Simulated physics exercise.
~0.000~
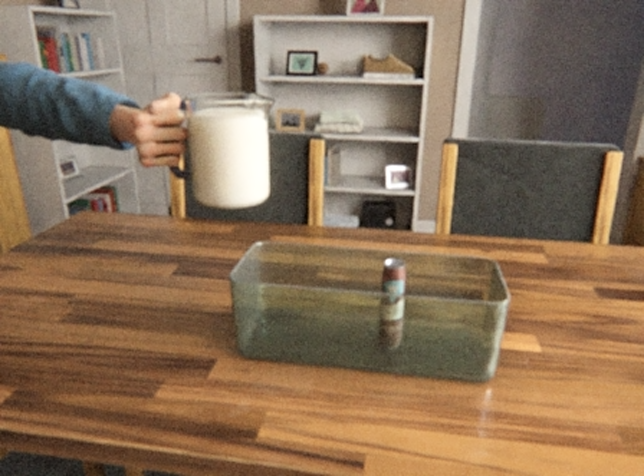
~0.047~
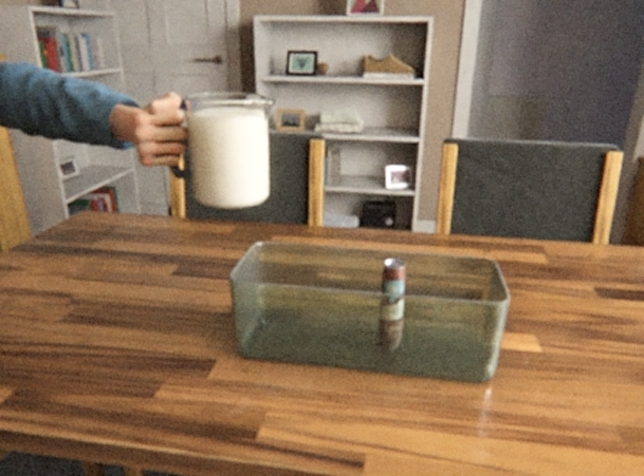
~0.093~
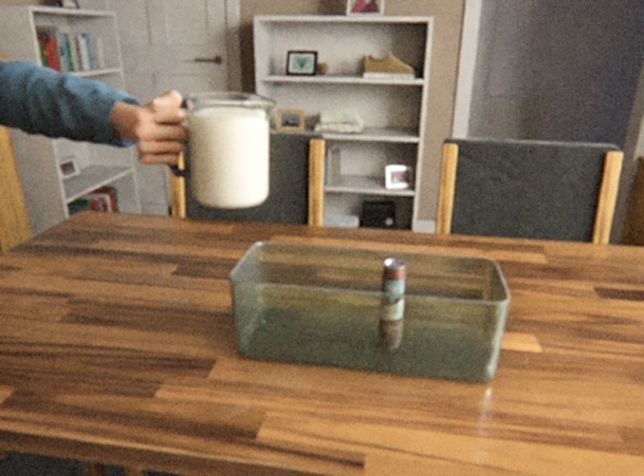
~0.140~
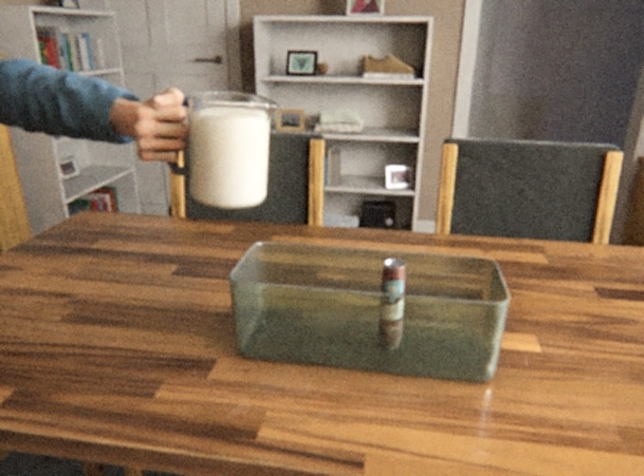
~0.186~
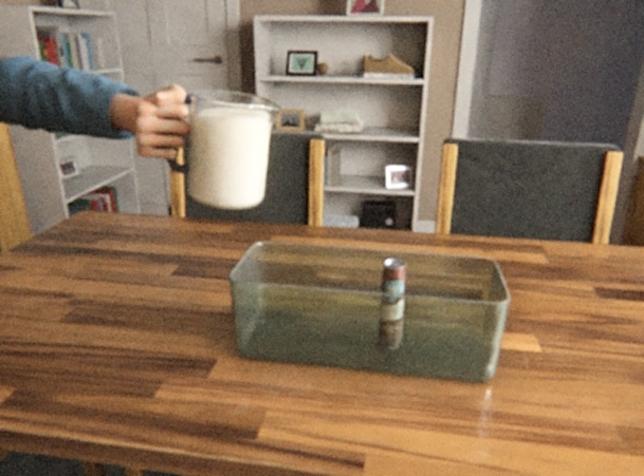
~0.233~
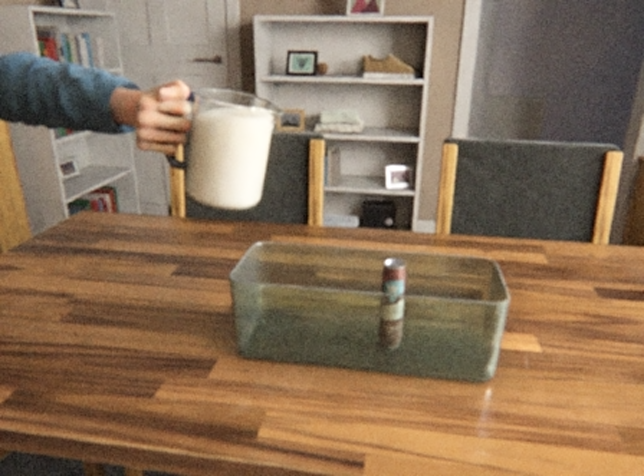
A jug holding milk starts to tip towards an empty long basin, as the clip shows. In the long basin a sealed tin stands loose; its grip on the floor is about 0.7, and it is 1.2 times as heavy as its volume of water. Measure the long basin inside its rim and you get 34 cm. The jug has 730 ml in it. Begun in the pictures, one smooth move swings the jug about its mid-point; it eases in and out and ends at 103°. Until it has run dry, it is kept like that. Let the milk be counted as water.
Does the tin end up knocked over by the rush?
You'll see it resist.
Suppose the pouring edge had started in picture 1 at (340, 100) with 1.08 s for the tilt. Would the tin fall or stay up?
It tumbles.
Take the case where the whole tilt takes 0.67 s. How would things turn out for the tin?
Result: Tin upright.
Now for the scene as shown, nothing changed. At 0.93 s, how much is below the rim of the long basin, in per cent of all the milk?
40 %, more or less.
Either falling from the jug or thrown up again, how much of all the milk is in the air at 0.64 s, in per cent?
At that moment, about 12 percent.
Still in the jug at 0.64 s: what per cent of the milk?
Near 84 in a hundred.
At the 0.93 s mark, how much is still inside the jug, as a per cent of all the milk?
About 38 per cent.
By 0.64 s the tilt is 66° and 85 per cent is still to pour; the tin stands where it began.
By 0.93 s the tilt is 98° and 37 per cent is still to pour; the tin stands where it began.
By 1.24 s the tilt is 103° and 6 per cent is still to pour; the tin stands where it began.
By 1.58 s the tilt is 103° and 0 per cent is still to pour; the tin stands where it began.
At rest the tin stands where it began.
